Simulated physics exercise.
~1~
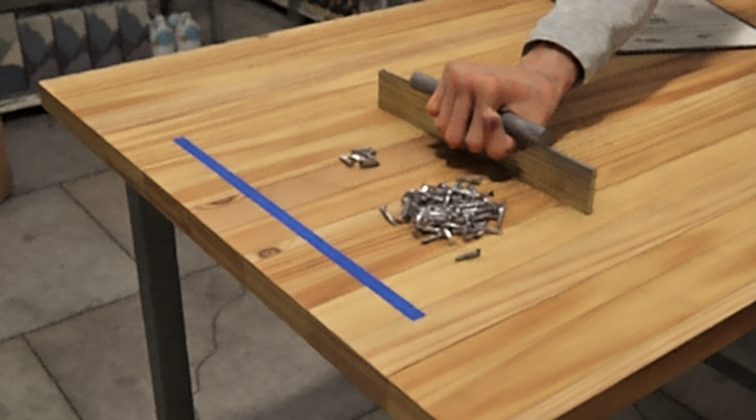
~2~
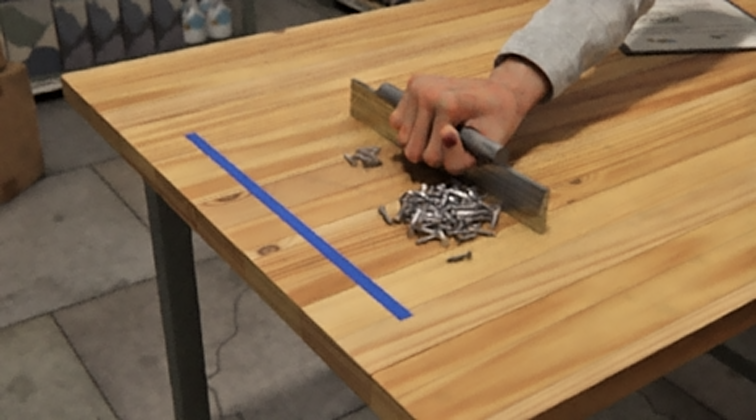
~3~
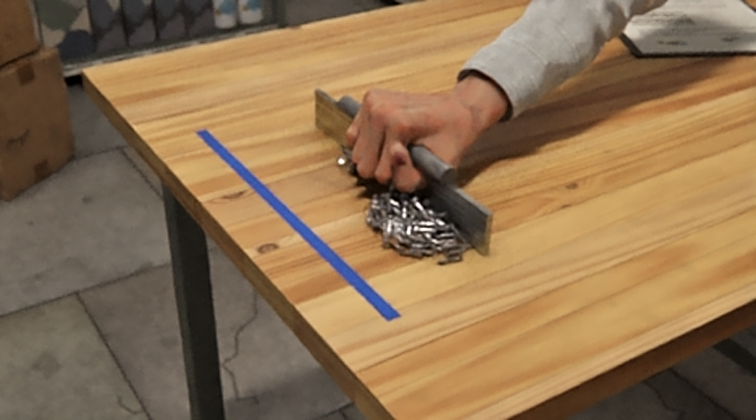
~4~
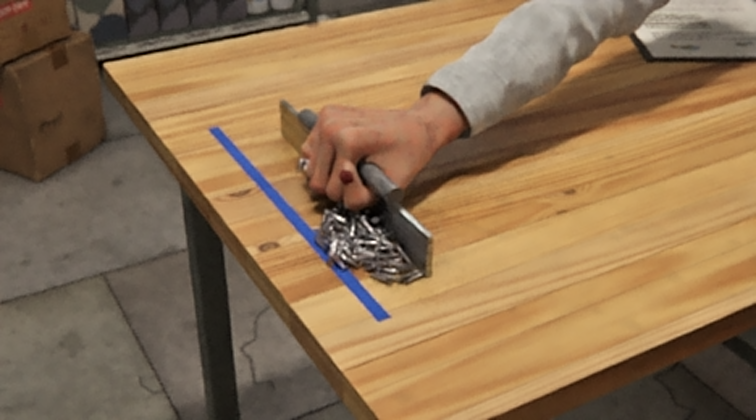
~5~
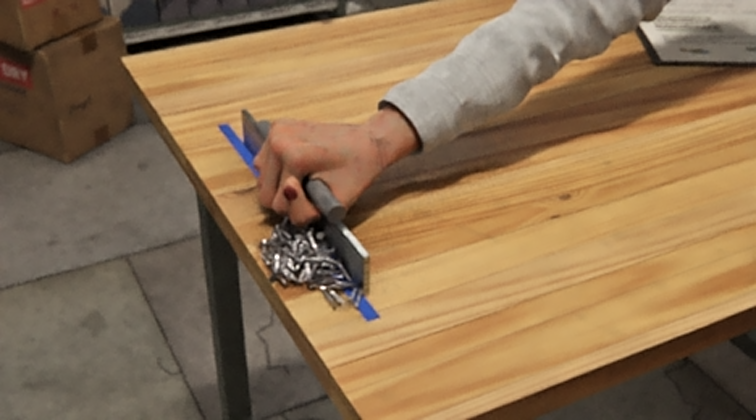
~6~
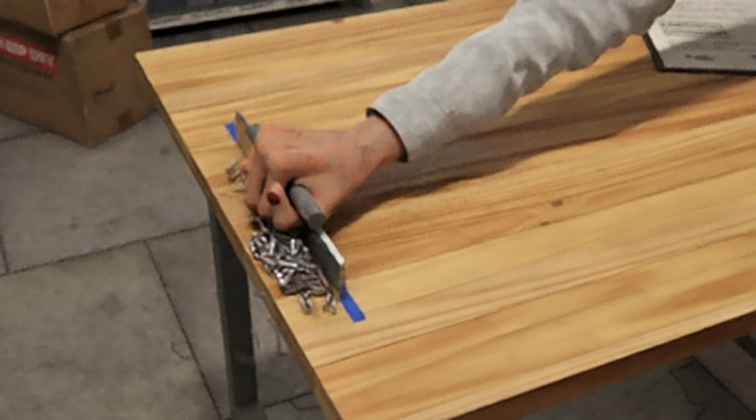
The footage shows a hand sweeping a scraper leftward across a wooden table, gathering a larger front pile and a smaller back pile of little metal pieces, then stopping at the blue tape, with part of the front pile over the edge and the back pile still on the table.
